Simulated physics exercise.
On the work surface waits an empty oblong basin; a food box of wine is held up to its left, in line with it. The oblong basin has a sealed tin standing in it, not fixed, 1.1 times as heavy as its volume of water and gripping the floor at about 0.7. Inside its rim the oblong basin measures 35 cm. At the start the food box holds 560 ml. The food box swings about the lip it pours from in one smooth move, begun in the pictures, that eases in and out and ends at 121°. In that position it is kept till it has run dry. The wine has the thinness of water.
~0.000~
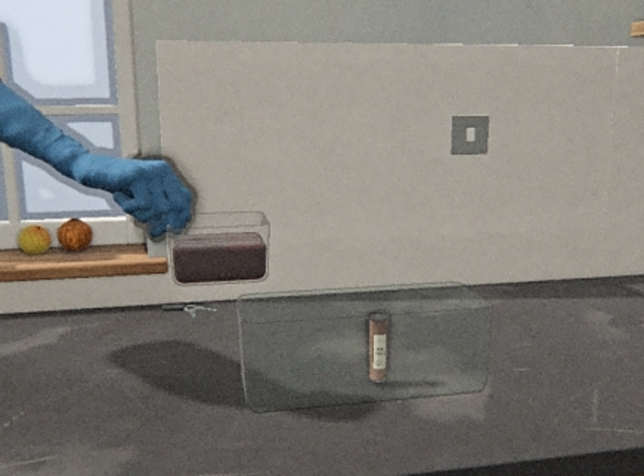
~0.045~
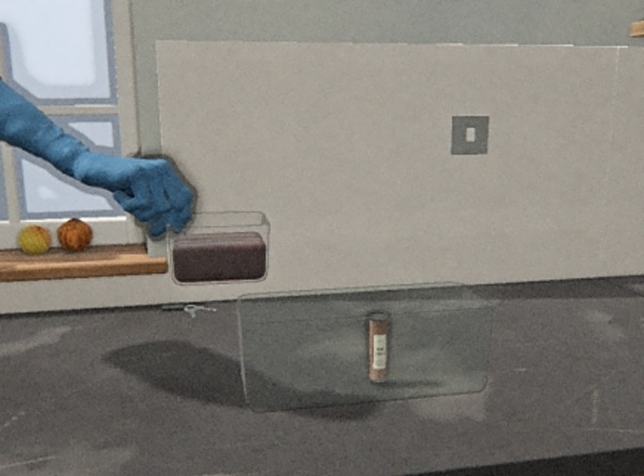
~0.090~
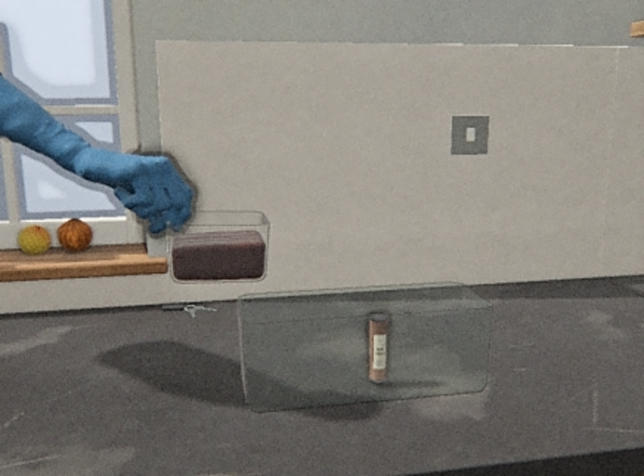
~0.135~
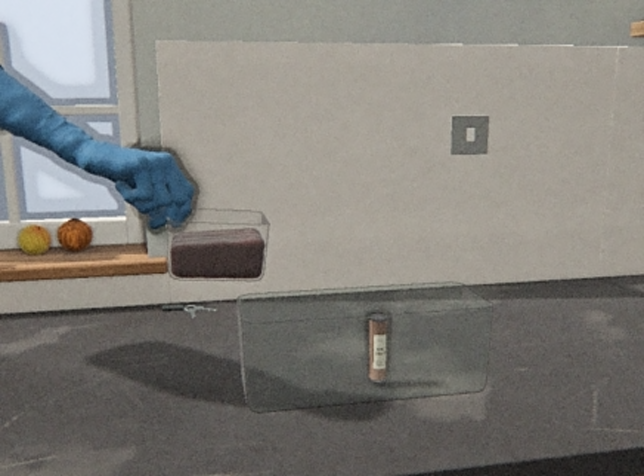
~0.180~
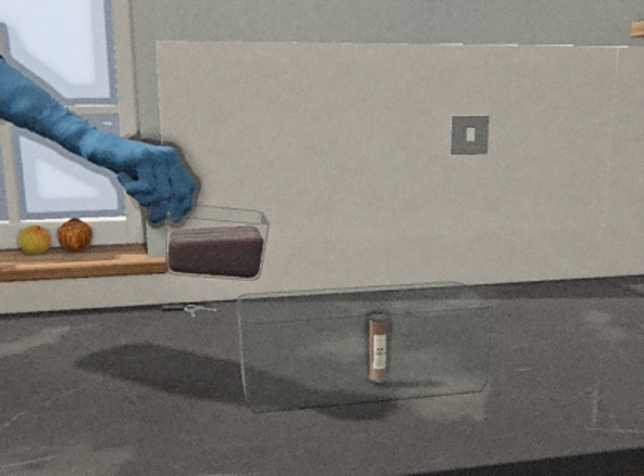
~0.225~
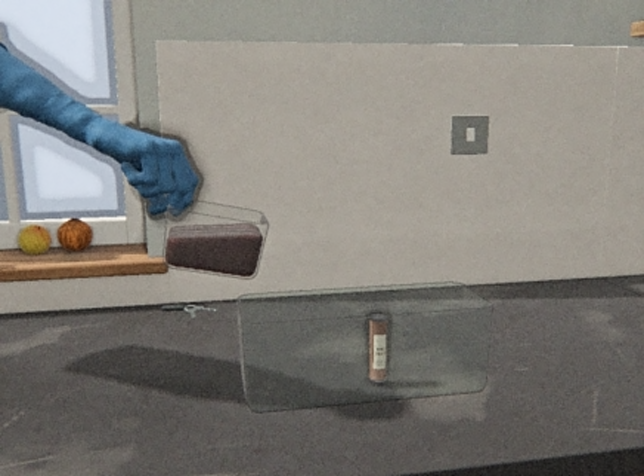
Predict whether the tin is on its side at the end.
The tin is not on its side.
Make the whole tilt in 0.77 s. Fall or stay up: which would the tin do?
Then it topples.
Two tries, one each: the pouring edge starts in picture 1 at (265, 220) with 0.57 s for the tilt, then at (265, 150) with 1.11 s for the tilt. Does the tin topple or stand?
The tin overturns the first time and overturns the second time.
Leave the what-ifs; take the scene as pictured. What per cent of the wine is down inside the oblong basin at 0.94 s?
The fraction sits near 78 in a hundred.
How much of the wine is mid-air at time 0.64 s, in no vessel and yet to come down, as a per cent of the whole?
Close to 34 per cent, I'd say.
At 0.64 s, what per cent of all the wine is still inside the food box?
Fraction remaining: Approx. 62 per cent.
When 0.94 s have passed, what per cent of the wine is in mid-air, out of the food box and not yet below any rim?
Roughly 16 %.
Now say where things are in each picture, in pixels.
In the first picture, tilt 0°; pouring edge (266, 219); surface from (173, 242) to (263, 238); the oblong basin's rim runs from (240, 310) to (477, 295); the tin's top is at (379, 320).
In the second picture, tilt 0°; pouring edge (266, 219); surface from (173, 242) to (263, 238).
In the third picture, tilt 2°; pouring edge (266, 219); surface from (173, 241) to (263, 236).
In the fourth picture, tilt 4°; pouring edge (265, 219); surface from (171, 240) to (262, 234).
In the fifth picture, tilt 8°; pouring edge (265, 219); surface from (170, 237) to (261, 232).
In the sixth picture, tilt 12°; pouring edge (265, 219); surface from (168, 233) to (261, 229).
By 0.64 s the tilt is 75° and 62 per cent is still to pour; the tin stands where it began.
By 0.94 s the tilt is 115° and 6 per cent is still to pour; the tin stands where it began.
By 1.26 s the tilt is 121° and 0 per cent is still to pour; the tin stands where it began.
By 1.61 s the tilt is 121° and 0 per cent is still to pour; the tin stands where it began.
At rest the tin stands where it began.
